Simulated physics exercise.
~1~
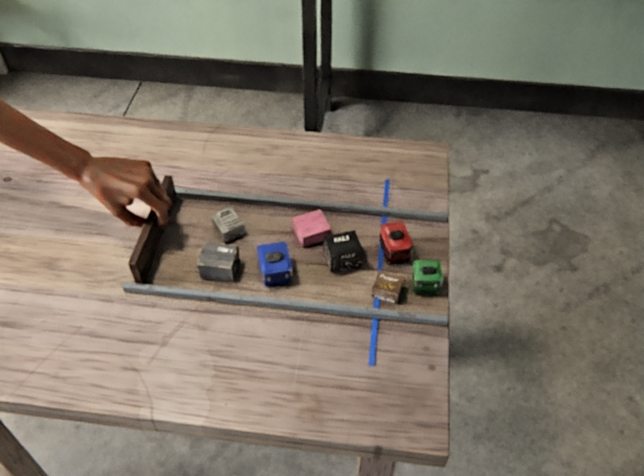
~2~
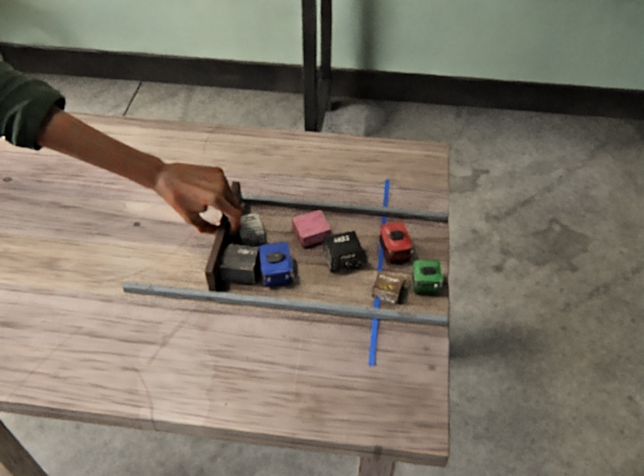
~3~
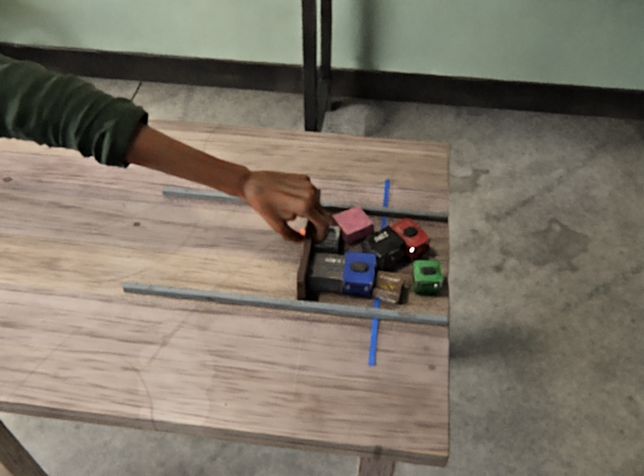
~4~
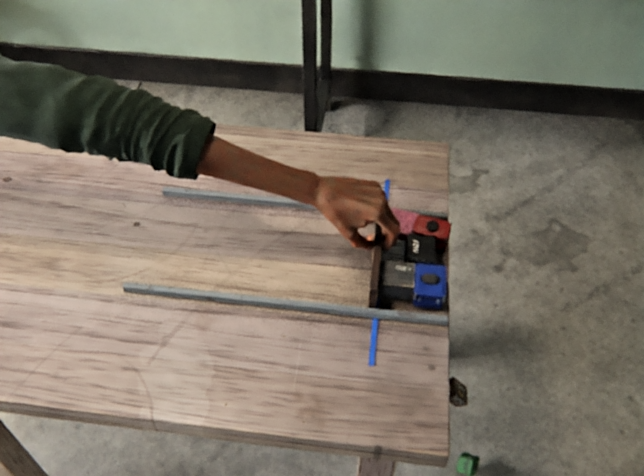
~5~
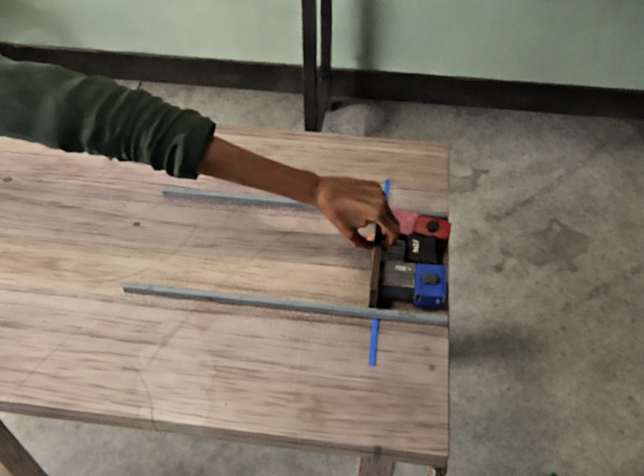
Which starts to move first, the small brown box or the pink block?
The pink block starts to move first. The brown box is still in its place when the pink block has already shifted to the right.
